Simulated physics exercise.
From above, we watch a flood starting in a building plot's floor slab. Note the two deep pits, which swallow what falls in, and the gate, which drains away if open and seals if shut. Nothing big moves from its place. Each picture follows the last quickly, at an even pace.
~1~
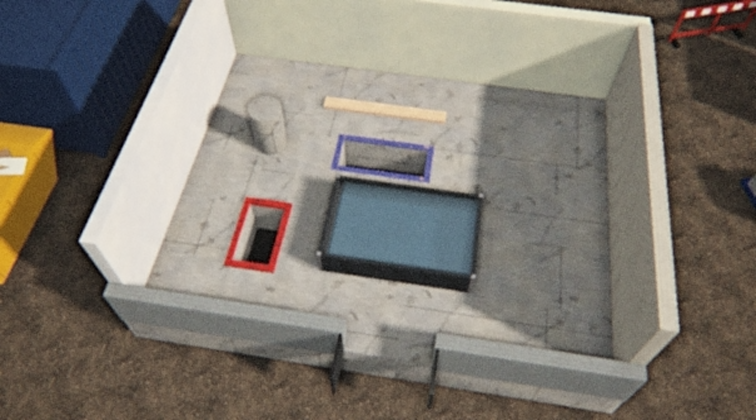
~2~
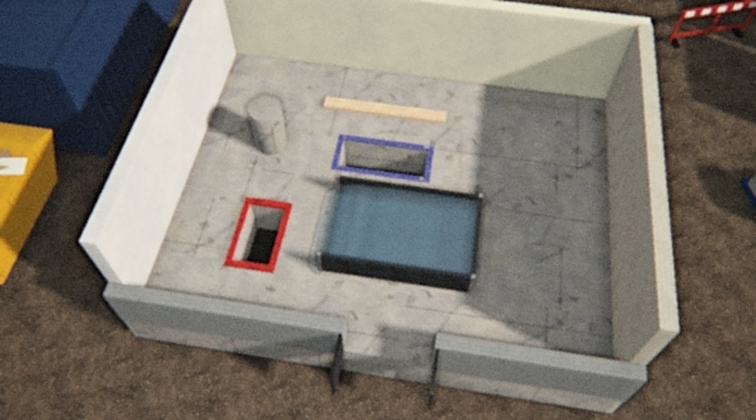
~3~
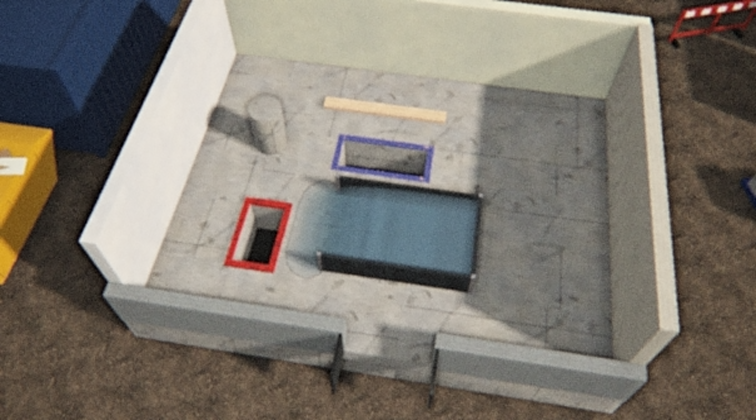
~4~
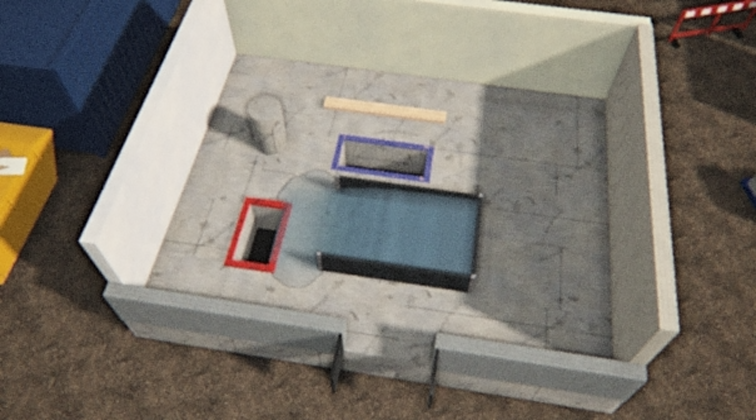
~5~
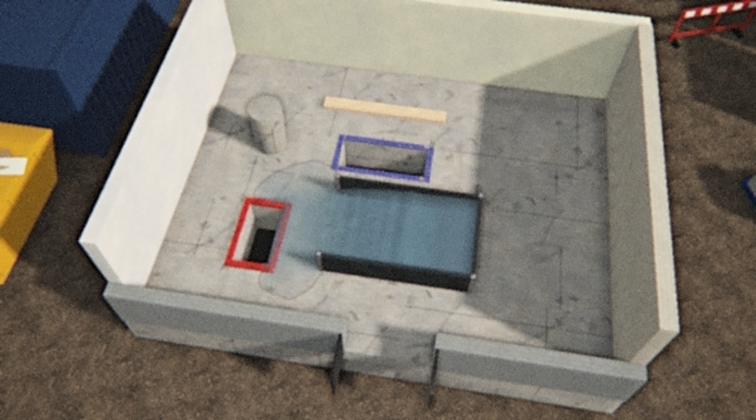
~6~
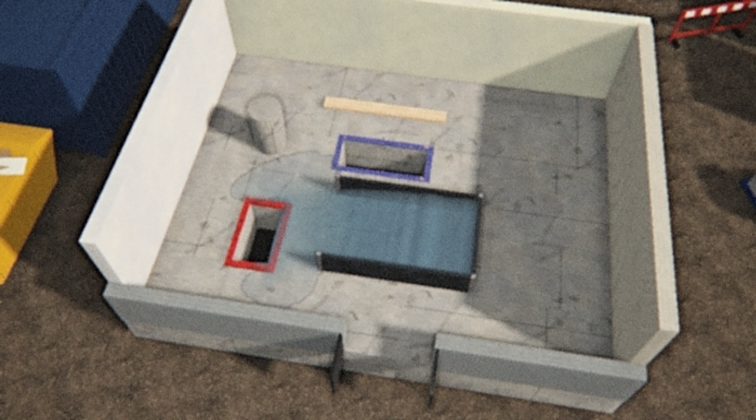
Water pouring from the left side of a dark tank, spreading leftward across a walled concrete slab and around a red-edged pit.
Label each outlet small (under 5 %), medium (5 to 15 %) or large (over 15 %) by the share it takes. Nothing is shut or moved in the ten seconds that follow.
Labels: Gate: Small, blue pit: Small, red pit: Large.
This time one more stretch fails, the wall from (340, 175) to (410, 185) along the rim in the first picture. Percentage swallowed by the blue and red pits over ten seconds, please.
Blue about 80 %, red about 0 %.
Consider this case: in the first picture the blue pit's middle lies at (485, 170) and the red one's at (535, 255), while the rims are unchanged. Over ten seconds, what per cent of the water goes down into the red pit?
Out of a hundred parts, 0 go to red.
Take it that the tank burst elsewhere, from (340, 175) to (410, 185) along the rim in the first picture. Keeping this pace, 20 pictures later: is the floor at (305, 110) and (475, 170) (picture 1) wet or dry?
Respectively: Swamped and spared.
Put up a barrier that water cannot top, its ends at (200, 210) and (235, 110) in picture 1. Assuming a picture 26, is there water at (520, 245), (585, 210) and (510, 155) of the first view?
Result, listed order: Spot 1 kept clear of the flood, spot 2 kept clear of the flood, spot 3 kept clear of the flood.
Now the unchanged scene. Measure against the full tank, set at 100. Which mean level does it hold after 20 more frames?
Roughly 28 per cent.
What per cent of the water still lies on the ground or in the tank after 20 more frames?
Near 68 in a hundred.
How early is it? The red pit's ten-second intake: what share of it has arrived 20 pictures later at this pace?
Close to 80 out of every hundred.
A moment on, water covers 15 % of the floor; the gate 0 %, the blue pit 0 %, the red pit 11 %.
Next, water covers 20 % of the floor; the gate 0 %, the blue pit 0 %, the red pit 21 %.
Then, water covers 30 % of the floor; the gate 0 %, the blue pit 0 %, the red pit 32 %.
Later, water covers 45 % of the floor; the gate 0 %, the blue pit 0 %, the red pit 39 %.
In the end, water covers 60 % of the floor; the gate 1 %, the blue pit 1 %, the red pit 41 %.
